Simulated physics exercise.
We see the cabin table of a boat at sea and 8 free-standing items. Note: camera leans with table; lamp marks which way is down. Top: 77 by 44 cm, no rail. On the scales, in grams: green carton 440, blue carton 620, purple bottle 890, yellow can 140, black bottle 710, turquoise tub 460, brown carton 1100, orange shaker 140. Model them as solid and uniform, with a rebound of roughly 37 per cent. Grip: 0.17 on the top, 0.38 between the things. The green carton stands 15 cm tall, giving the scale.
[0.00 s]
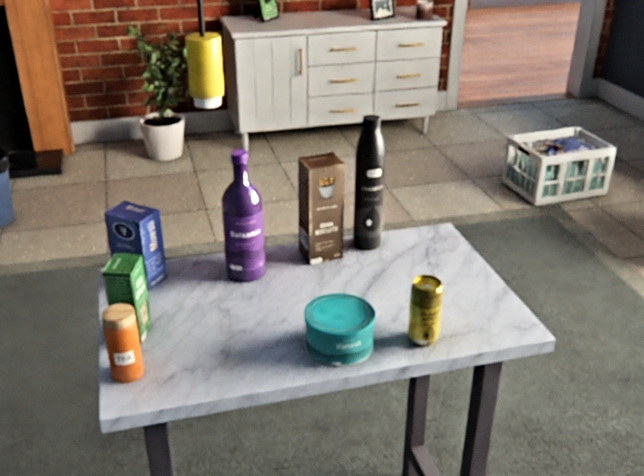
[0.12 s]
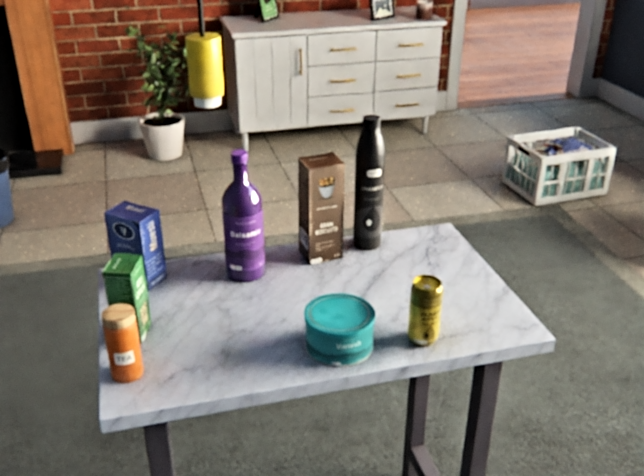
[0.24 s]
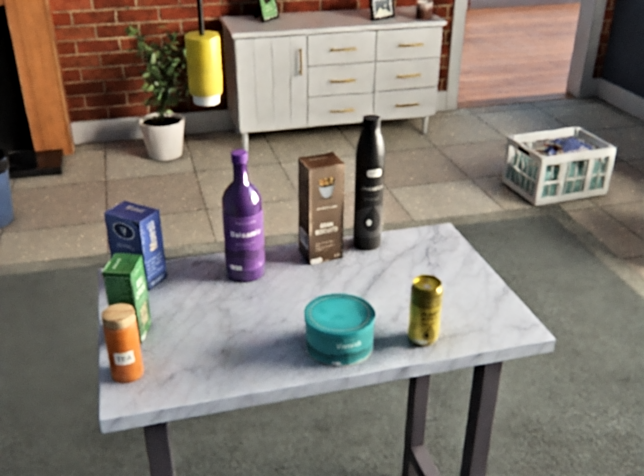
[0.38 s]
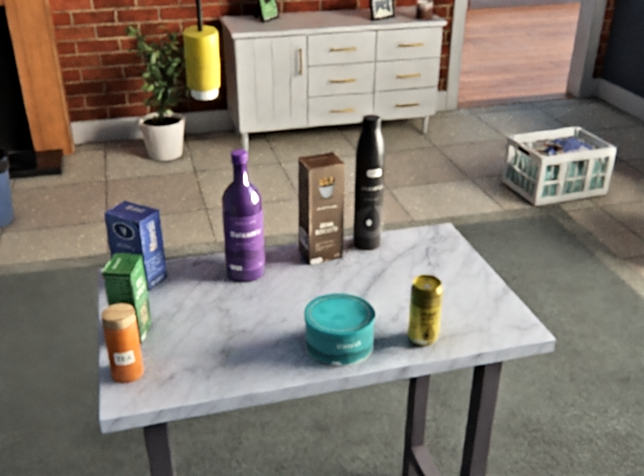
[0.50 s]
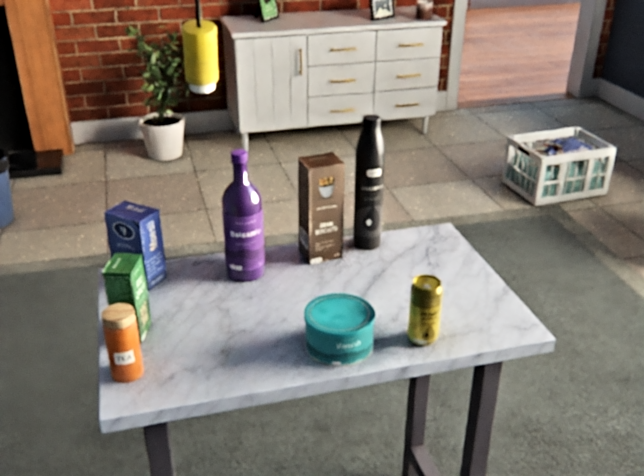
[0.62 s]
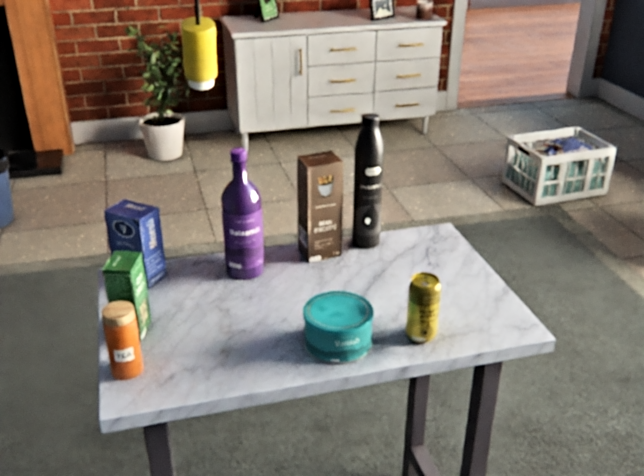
Eight containers, including a purple bottle, a black bottle and a turquoise tub, stayed almost perfectly still on a marble-topped table, while the yellow hanging lamp behind them drifted very slightly to the left.
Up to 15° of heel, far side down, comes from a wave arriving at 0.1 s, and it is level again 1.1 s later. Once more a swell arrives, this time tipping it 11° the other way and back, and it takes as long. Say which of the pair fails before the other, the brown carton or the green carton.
I would say the former fails first.
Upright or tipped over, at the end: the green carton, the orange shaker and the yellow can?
In the last frame the green carton remains up, the orange shaker remains up and the yellow can remains up.
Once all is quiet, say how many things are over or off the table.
That makes 4.
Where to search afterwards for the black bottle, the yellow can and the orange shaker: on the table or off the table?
Black bottle: Goes out of bounds; yellow can: Stays in bounds; orange shaker: Stays in bounds.
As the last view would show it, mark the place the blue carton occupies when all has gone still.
Around (236, 368).
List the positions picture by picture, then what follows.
The first frame shows boat level; brown carton (321, 209); green carton (128, 299).
The second frame shows boat level; yellow can (425, 311); black bottle (369, 184).
The third frame shows floor tilted 2°, far side down; turquoise tub (339, 329); orange shaker (123, 344).
The fourth frame shows floor tilted 8°, far side down; blue carton (137, 246); purple bottle (243, 215).
The fifth frame shows floor tilted 12°, far side down; yellow can (425, 311); black bottle (369, 183).
The sixth frame shows floor tilted 15°, far side down; brown carton (320, 207); green carton (128, 296).
By 1.02 s, floor tilted 4°, far side down; blue carton, purple bottle, black bottle and brown carton now off the table; green carton 10 cm from its spot near (126, 270); orange shaker 10 cm from its spot.
By 1.32 s, floor tilted 1°, near side down; green carton 11 cm from its spot near (126, 266); orange shaker 11 cm from its spot; yellow can 11 cm from its spot.
By 1.62 s, floor tilted 10°, near side down; green carton 11 cm from its spot near (126, 266); orange shaker 11 cm from its spot; yellow can 11 cm from its spot.
When it is over (2.8 s), off the table, blue carton, purple bottle, black bottle and brown carton; not toppled but over 5 cm from the start, green carton, yellow can, turquoise tub and orange shaker. End places, in pixels of the last picture, brown carton near (260, 422), green carton near (126, 270). Brown carton went at 0.88 s; green carton was never lost.
